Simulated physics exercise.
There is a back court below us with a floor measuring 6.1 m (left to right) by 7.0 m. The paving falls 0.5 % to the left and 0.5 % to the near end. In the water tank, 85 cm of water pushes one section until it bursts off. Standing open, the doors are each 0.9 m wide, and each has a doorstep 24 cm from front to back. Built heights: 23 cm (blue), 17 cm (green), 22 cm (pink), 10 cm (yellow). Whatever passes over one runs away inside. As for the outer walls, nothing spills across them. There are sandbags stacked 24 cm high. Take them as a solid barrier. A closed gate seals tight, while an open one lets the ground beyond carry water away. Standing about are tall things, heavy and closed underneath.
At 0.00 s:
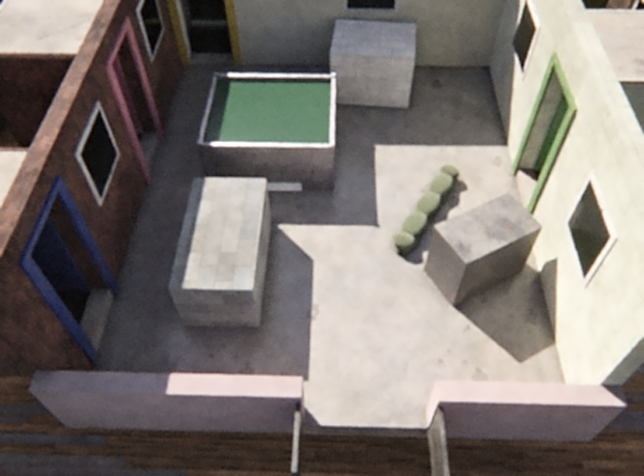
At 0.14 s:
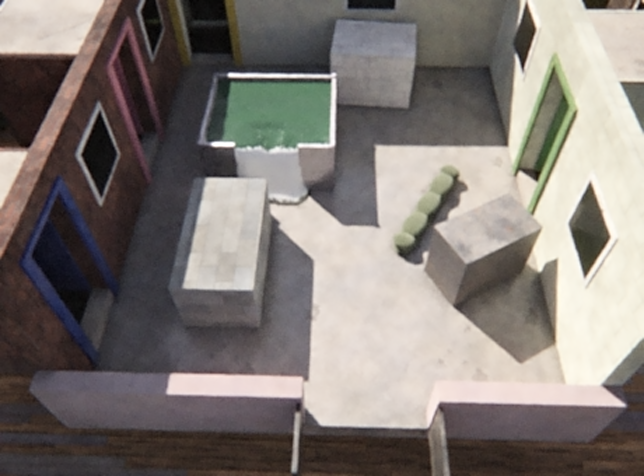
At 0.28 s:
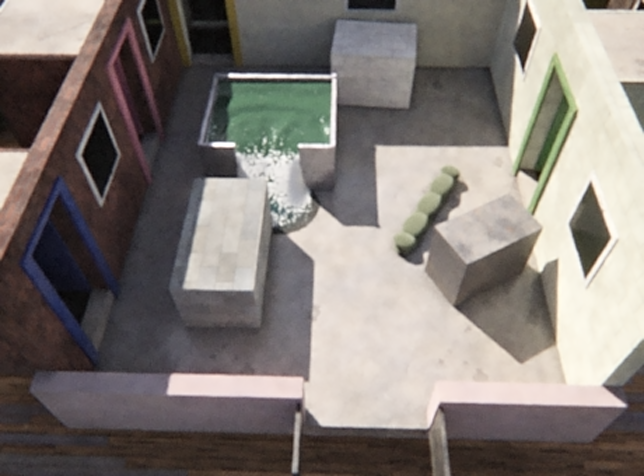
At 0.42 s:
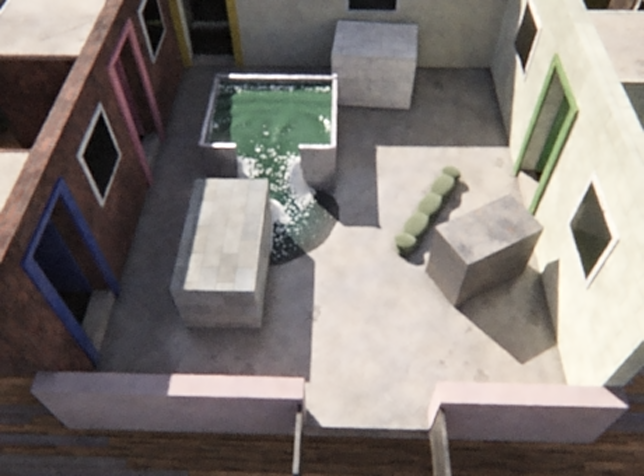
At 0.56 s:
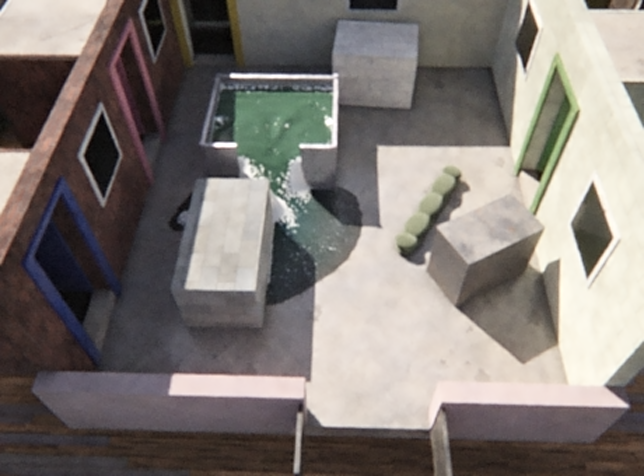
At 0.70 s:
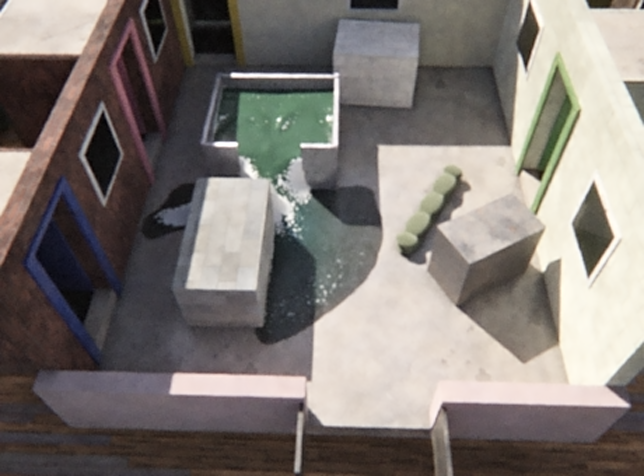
Green water breaks through the near side of a raised, white-rimmed tank at the back left of a walled courtyard, seen from high above by a still camera. Pale blocks, a slanted grey block, a row of rounded green bushes and blue, pink, yellow and green doorframes stand around it. The water pours out foaming, spreads toward the viewer across the grey paving, and fans both ways around the nearest block.
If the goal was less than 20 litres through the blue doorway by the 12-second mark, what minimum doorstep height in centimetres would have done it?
A doorstep of about 6 cm would have done it.
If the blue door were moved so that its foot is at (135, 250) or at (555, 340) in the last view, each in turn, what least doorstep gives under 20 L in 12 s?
You'd want about 15 cm there first, then about 7.5 cm.
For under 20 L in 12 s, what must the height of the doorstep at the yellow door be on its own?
Yellow door, minimum about 12.5 cm.
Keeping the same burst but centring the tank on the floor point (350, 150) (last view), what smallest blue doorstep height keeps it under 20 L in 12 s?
Then roughly 11.0 cm.
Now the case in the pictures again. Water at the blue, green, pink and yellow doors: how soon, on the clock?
Arrives: Blue 1.4 s / green 3.6 s / pink 1.2 s / yellow 2.2 s.
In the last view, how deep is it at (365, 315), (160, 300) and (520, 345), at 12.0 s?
First 7, then 5, then 5 cm.
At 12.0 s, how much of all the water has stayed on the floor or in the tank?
Roughly 72 per cent of the water.
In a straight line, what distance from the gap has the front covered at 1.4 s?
Near 4.2 m, more or less.
After 1.4 s water covers 30 % of the floor, deepest (60 cm) near (267, 216); 2 cm at the blue door, 0 litres in over its 23 cm doorstep.
After 3.0 s water covers 65 % of the floor, deepest (36 cm) near (256, 216); 4 cm at the blue door, 0 litres in over its 23 cm doorstep.
After 12.0 s water covers 95 % of the floor, deepest (8 cm) near (268, 316); 6 cm at the blue door, 0 litres in over its 23 cm doorstep.
At the blue door as built, the water arrived by 1.4 s and peaked near 10 cm at 7.0 s.
Run again over the same 12 s with other heights there, 28 litres in over 5.5 cm, 11 litres over 7.5 cm. The limit of 20 litres is kept from about 6 cm up.
